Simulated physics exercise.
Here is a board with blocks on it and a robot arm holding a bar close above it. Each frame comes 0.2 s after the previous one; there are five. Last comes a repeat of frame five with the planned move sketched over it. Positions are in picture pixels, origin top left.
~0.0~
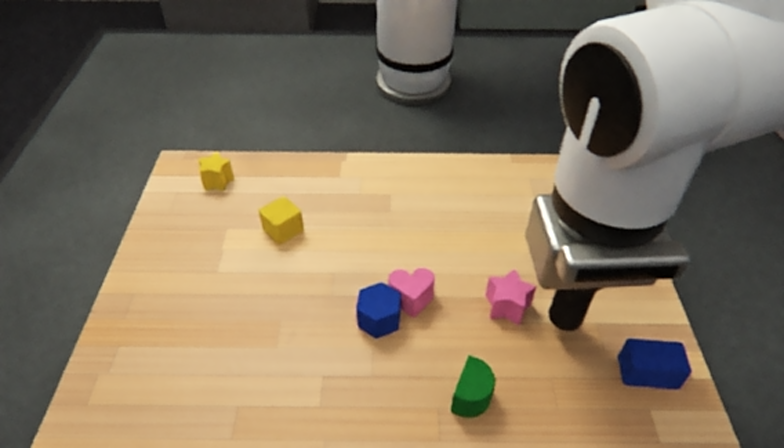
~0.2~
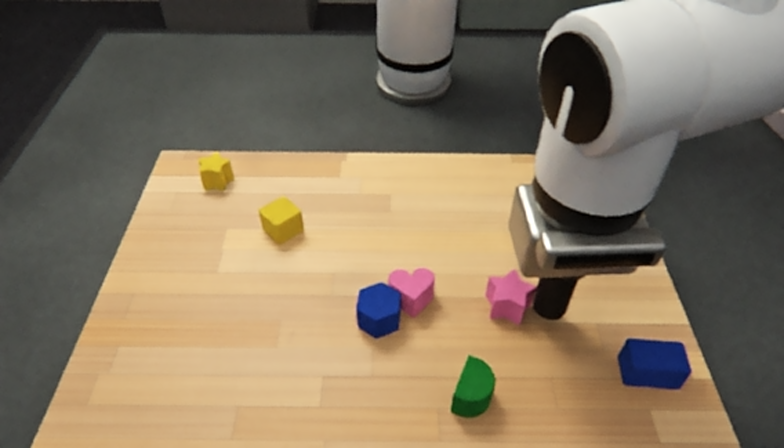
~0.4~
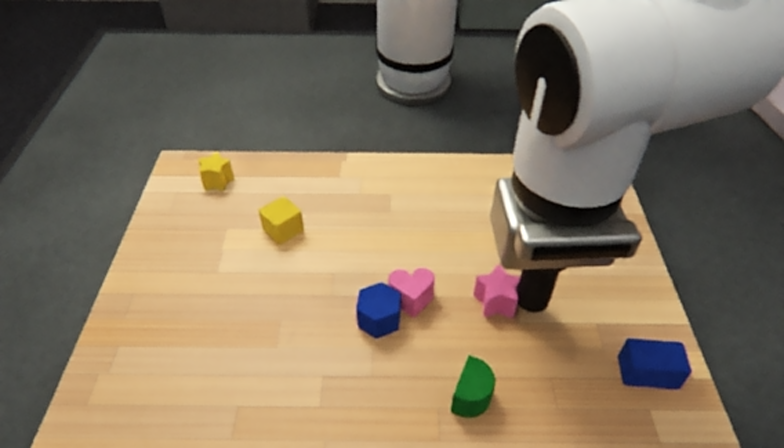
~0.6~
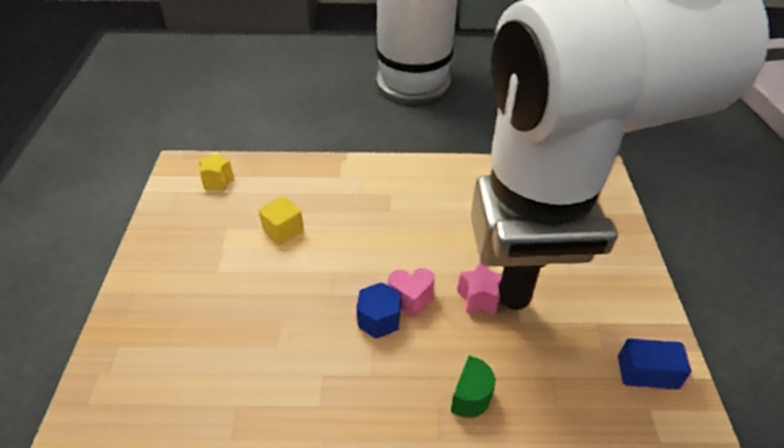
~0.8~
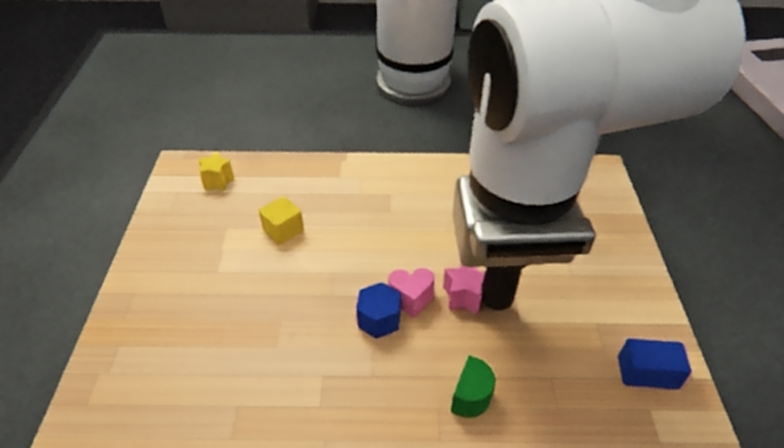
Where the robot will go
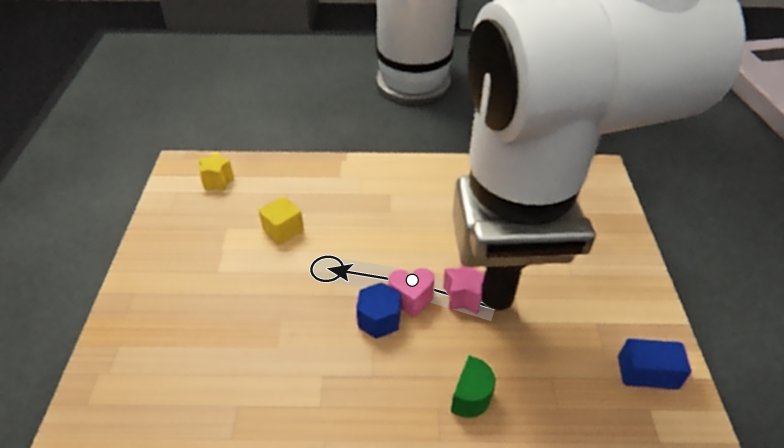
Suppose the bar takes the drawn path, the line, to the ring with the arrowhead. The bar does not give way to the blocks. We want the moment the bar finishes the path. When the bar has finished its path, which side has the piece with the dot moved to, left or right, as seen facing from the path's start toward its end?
It slides leftward.
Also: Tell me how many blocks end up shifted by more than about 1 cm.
The number will come to 2.
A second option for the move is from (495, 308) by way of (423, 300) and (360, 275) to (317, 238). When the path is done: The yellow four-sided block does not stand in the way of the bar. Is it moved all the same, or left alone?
When the path is over, the yellow four-sided block has left its spot.
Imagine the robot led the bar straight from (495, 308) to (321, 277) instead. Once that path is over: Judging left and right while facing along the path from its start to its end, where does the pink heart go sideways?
Right-hand side.
Path on the board, from (495, 308) by way of (438, 291) and (382, 278) to (327, 269); the dot is on the pink heart.
The first path, step by step. One third of the way, bar at (438, 280); blue six-sided block at (374, 302), turned 15° anticlockwise; pink heart at (377, 268), turned 50° anticlockwise; pink star block at (414, 254), turned 15° clockwise.
Two thirds of the way, bar at (381, 266); blue six-sided block at (374, 302), turned 15° anticlockwise; pink heart at (342, 262), turned 85° anticlockwise; pink star block at (379, 235), turned 55° clockwise.
At the end, bar at (326, 257); yellow four-sided block in place; blue six-sided block at (374, 302), turned 15° anticlockwise; pink heart at (290, 264), turned 125° anticlockwise; pink star block at (372, 232), turned 85° clockwise.
